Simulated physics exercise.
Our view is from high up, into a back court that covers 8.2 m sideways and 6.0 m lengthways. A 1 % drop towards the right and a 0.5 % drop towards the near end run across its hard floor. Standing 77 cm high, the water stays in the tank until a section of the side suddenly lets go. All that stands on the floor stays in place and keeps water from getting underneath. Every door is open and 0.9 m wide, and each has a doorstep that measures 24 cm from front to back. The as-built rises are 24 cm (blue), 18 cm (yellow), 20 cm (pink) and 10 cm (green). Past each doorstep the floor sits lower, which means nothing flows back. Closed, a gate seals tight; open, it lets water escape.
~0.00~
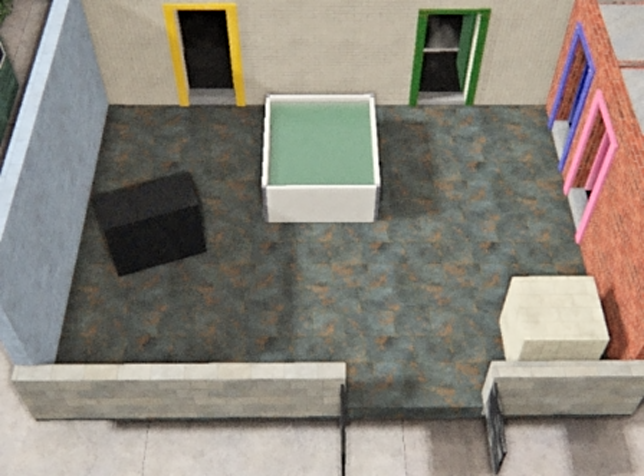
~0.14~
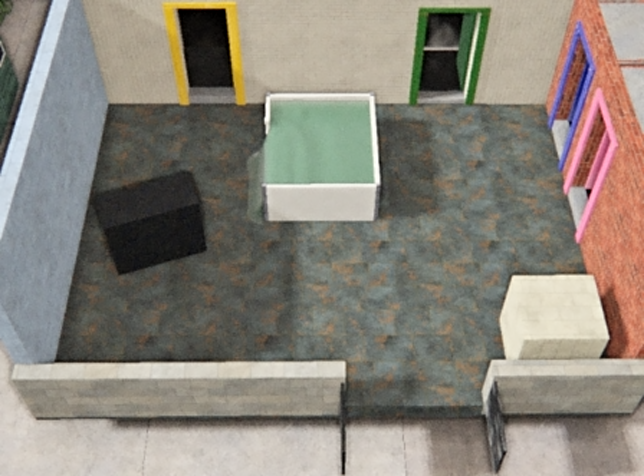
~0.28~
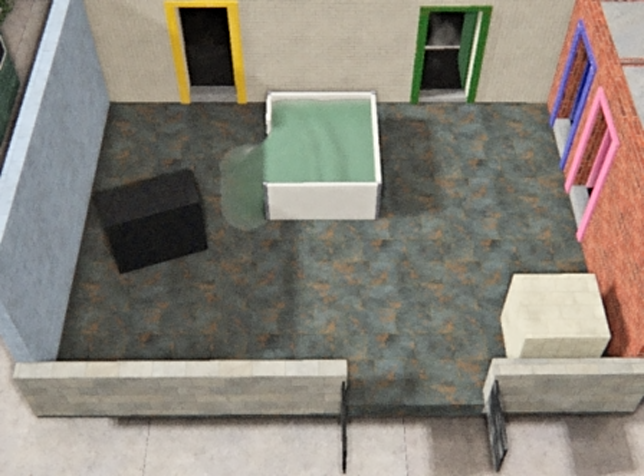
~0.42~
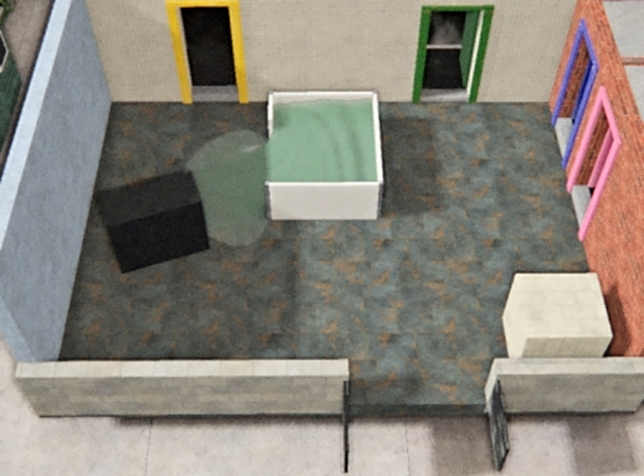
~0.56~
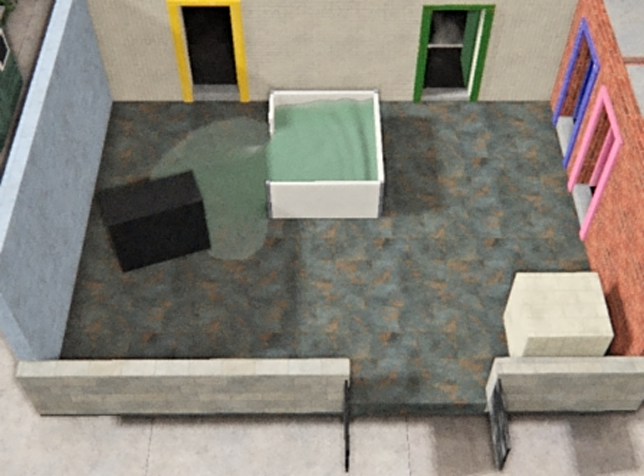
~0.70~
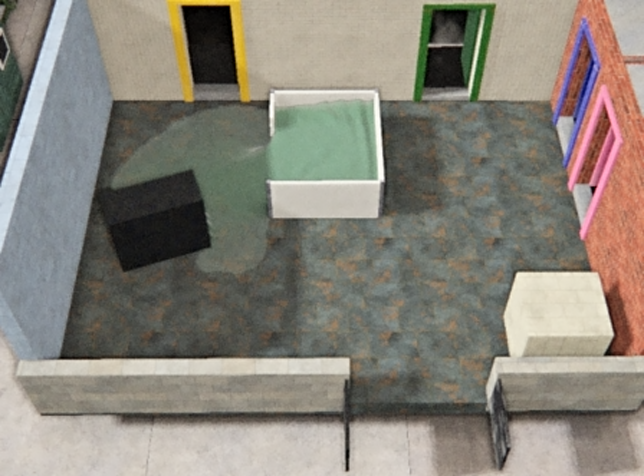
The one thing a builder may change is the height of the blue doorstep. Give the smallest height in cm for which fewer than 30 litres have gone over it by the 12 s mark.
About 8 cm.
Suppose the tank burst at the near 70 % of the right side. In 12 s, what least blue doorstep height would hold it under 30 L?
Then 24 cm.
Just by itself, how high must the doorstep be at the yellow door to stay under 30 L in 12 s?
For yellow, a step near 8.0 cm.
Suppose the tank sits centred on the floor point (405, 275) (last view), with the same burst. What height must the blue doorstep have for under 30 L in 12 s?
With that change, some 8.5 centimetres.
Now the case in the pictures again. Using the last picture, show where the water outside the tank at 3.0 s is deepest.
Around pixel (114, 101).
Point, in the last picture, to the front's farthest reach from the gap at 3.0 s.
Look about (54, 388) in the last picture.
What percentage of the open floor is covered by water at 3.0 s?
Roughly 40 percent of the floor.
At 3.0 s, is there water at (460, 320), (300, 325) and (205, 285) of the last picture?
In turn: Still dry, wet, wet.
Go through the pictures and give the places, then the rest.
In the first picture, still water, 77 cm deep, in the tank at (321, 143); the blue door at (569, 107) is dry.
In the second picture, the gap is at (269, 174), the front 0.4 m out at (251, 164); the back of the tank holds 77 cm.
In the third picture, the front is at (224, 173), 0.8 m from the gap at (271, 175); 1.2 m2 of floor is wet, 77 cm left at the back.
In the fourth picture, water pours out at (272, 176) and has run 1.4 m, to a hidden place; about 10 cm deep outside, 74 cm at the back.
In the fifth picture, the front is at a hidden place, 2.0 m from the gap at (273, 175); 4.4 m2 of floor is wet, 66 cm left at the back.
In the sixth picture, the front is at a hidden place, 2.7 m from the gap at (274, 175); 6.2 m2 of floor is wet, 66 cm left at the back; the blue door at (574, 102), 5.2 m from the gap, is still 5.2 m from the nearest water.
After 1.4 s water covers 25 % of the floor, deepest (44 cm) near (207, 230); it has not reached the blue door.
After 3.0 s water covers 40 % of the floor, deepest (34 cm) near (114, 101); it has not reached the blue door.
After 12.0 s water covers 95 % of the floor, deepest (16 cm) near (590, 387); 9 cm at the blue door, 0 litres in over its 24 cm doorstep.
At the blue door as built, the water arrived by 5.5 s and peaked near 14 cm at 5.8 s.
With a doorstep of 7 cm, 50 litres would have come in within the 12 s; with 9.5 cm, 15 litres. So under 30 litres takes about 8 cm.
